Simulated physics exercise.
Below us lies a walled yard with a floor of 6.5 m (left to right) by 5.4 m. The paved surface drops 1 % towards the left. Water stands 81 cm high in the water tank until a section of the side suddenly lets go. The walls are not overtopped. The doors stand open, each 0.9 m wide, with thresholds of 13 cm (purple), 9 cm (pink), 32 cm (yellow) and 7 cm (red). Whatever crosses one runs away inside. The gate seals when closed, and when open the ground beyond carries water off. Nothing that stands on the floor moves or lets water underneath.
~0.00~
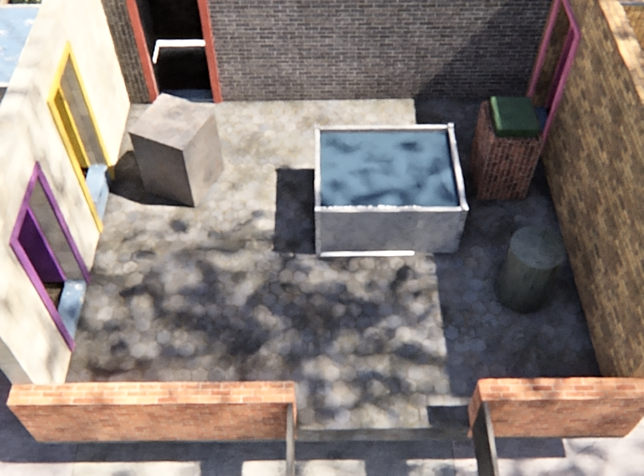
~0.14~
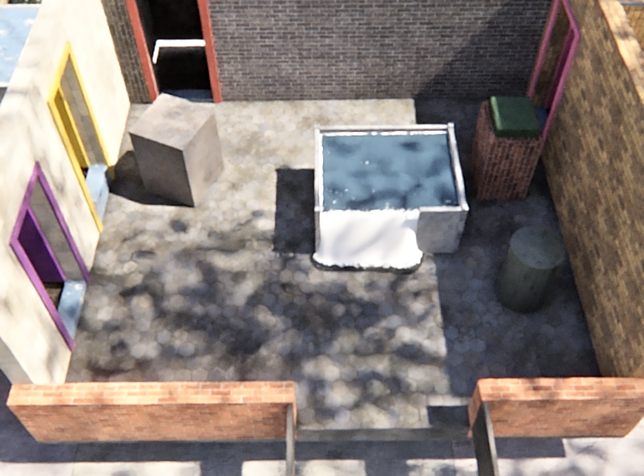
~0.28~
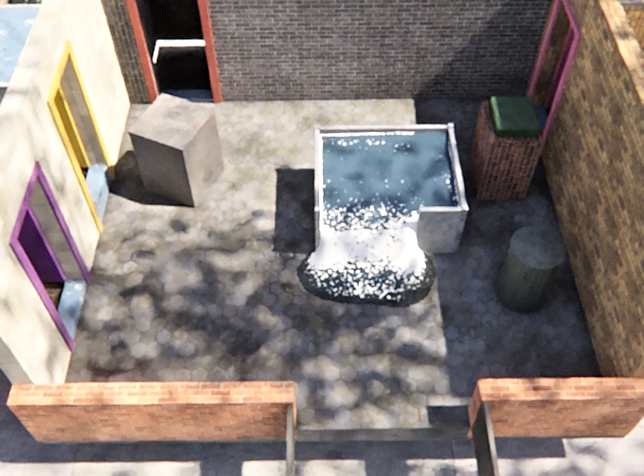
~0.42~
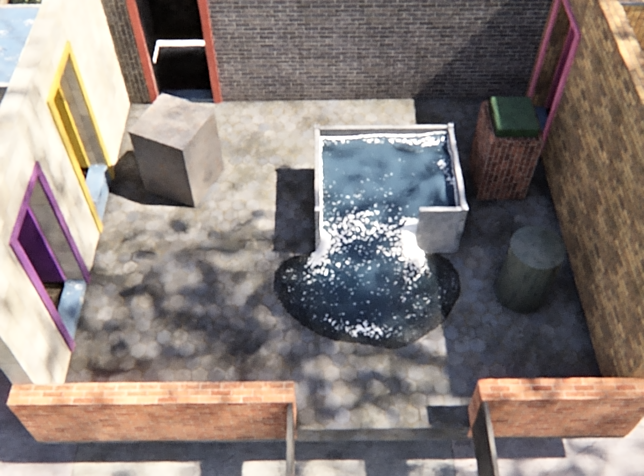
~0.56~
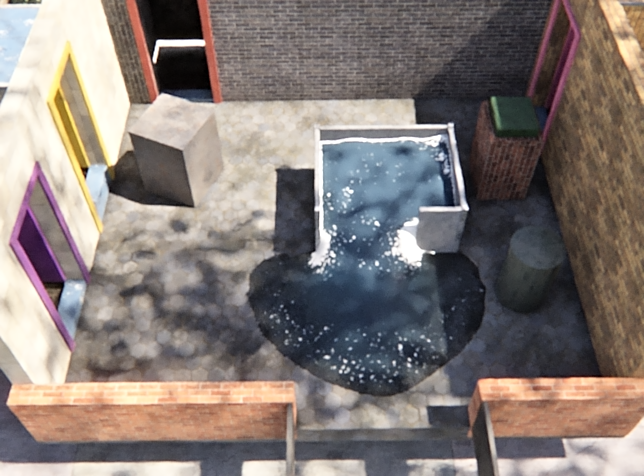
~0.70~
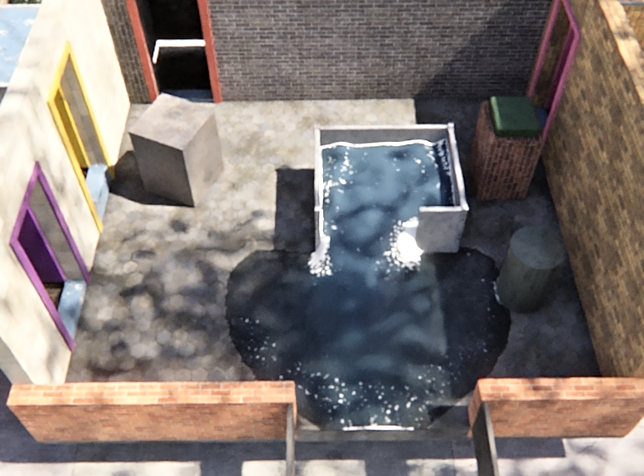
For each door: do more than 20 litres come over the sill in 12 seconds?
Door by door: At the purple door it keeps below the limit; at the pink door it does not reach the limit; at the yellow door it keeps below the limit; at the red door it stays under the limit.
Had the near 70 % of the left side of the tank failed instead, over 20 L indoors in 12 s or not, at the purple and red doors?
Against that limit: Purple above, red over.
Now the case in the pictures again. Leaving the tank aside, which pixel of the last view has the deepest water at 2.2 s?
At about (58, 413).
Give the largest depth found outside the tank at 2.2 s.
Up to some 46 cm.
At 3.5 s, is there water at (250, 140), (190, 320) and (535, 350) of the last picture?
In that order: Not reached, flooded, wet.
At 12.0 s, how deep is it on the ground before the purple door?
About 5.0 cm.
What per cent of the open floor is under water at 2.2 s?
Near 35 per cent is wet.
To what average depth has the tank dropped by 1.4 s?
Some 38 cm.
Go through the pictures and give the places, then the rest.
In the first frame, the water tank at (387, 170) is whole and still, 81 cm deep.
In the second frame, the front is at (314, 256), 0.7 m from the gap at (367, 238); 0.3 m2 of floor is under water; 81 cm left at the back of the water tank.
In the third frame, the front is at (416, 295), 1.0 m from the gap at (367, 239); 1.1 m2 of floor is under water; 76 cm left at the back of the water tank.
In the fourth frame, water pours out at (367, 240) and has run 1.5 m, to (401, 340); typically 10 cm deep outside, 70 cm at the water tank's back.
In the fifth frame, water pours out at (367, 240) and has run 2.1 m, to a hidden place; typically 7 cm deep outside, 69 cm at the water tank's back.
In the sixth frame, the front is at a hidden place, 2.6 m from the gap at (367, 241); 6.6 m2 of floor is under water; 63 cm left at the back of the water tank.
After 1.4 s water covers 30 % of the floor and is deepest (34 cm) near (345, 259); purple door not reached, pink door not reached, yellow door not reached, red door not reached.
After 2.2 s water covers 35 % of the floor and is deepest (46 cm) near (58, 413); purple door not reached, pink door not reached, yellow door not reached, red door not reached.
After 3.5 s water covers 50 % of the floor and is deepest (20 cm) near (58, 413); purple door 12 cm at the sill, 1 L in, pink door not reached, yellow door 3 cm at the sill, 0 L in, red door not reached.
After 7.0 s water covers 80 % of the floor and is deepest (10 cm) near (105, 212); purple door 7 cm at the sill, 2 L in, pink door 2 cm at the sill, 0 L in, yellow door 8 cm at the sill, 0 L in, red door 6 cm at the sill, 1 L in.
After 12.0 s water covers 85 % of the floor and is deepest (6 cm) near (58, 413); purple door 5 cm at the sill, 2 L in, pink door 1 cm at the sill, 0 L in, yellow door 5 cm at the sill, 0 L in, red door 4 cm at the sill, 1 L in.
